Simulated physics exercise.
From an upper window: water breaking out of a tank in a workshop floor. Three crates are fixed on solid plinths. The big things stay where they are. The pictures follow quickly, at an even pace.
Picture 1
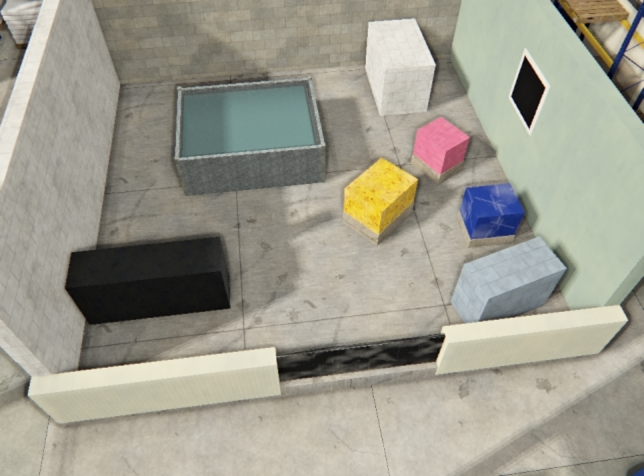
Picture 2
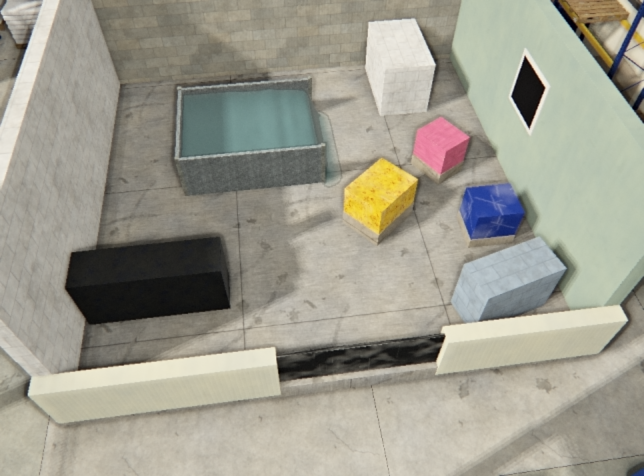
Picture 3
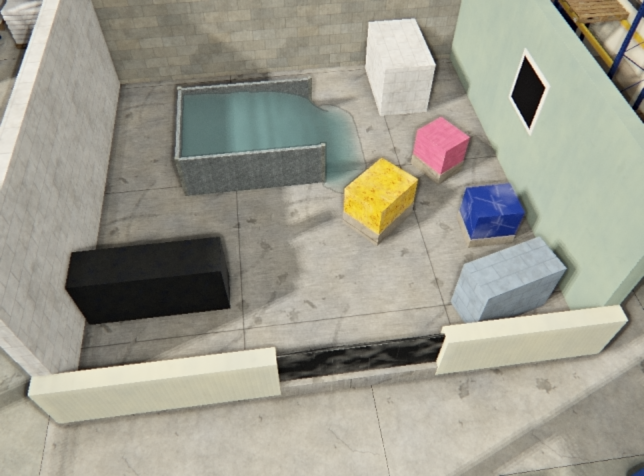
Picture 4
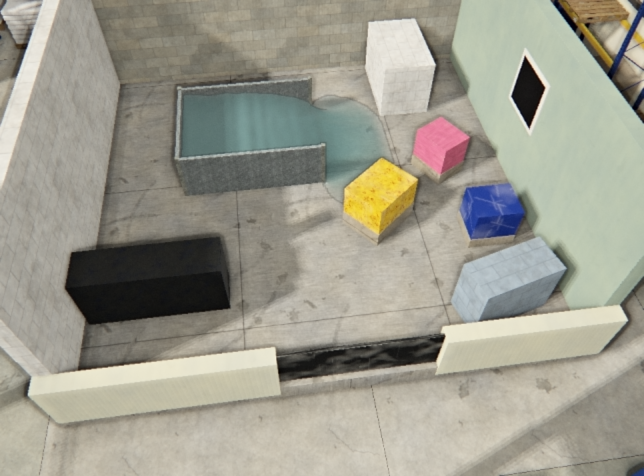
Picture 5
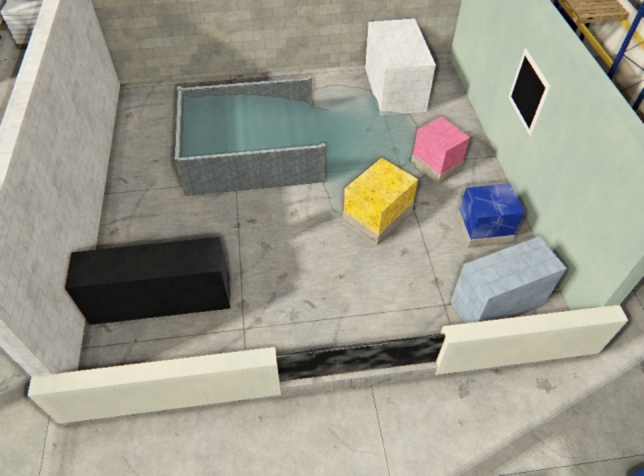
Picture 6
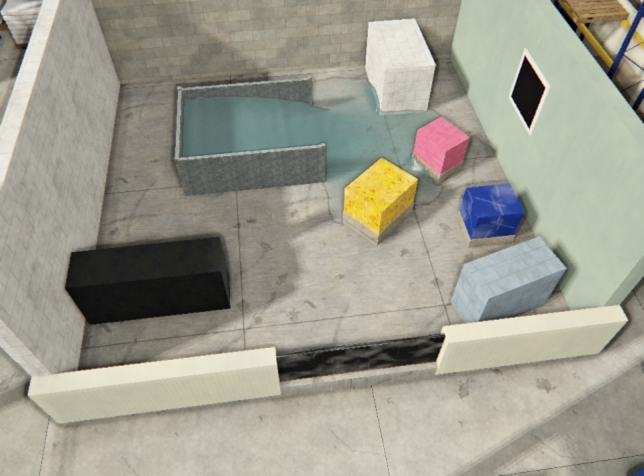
Workshop floor seen from above, water breaking out of a tank's open right side and spreading among white, pink and yellow blocks.
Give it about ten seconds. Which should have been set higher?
In the end: The blue crate gets wet; the pink crate gets wet; the yellow crate stays dry.
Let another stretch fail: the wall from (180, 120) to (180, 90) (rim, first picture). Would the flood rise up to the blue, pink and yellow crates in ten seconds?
My reading: The blue one escapes it, the pink one keeps dry, the yellow one stays dry.
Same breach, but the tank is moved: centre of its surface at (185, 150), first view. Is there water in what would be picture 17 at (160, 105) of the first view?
There: Free of water.
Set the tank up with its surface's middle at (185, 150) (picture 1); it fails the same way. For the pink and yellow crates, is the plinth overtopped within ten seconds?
Then: Pink ends up wet; yellow is wetted.
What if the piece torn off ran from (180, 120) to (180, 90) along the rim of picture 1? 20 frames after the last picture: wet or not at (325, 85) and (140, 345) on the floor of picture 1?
In turn: Awash, clear.
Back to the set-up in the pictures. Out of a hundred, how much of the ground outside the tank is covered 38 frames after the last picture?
Near 85 in a hundred.
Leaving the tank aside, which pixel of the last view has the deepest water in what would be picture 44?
Close to (574, 334).
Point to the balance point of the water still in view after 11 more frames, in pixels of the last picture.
Roughly at (357, 141).
A moment on, water covers 25 % of the floor; the blue crate water round its plinth, the pink crate water round its plinth, the yellow crate water round its plinth.
Next, water covers 35 % of the floor; the blue crate water round its plinth, the pink crate water round its plinth, the yellow crate water round its plinth.
Then, water covers 55 % of the floor; the blue crate water round its plinth, the pink crate water round its plinth, the yellow crate water round its plinth.
Later, water covers 85 % of the floor; the blue crate water round its plinth, the pink crate water round its plinth, the yellow crate water round its plinth.
In the end, water covers 100 % of the floor; the blue crate was topped, the pink crate was topped, the yellow crate stayed above the water.
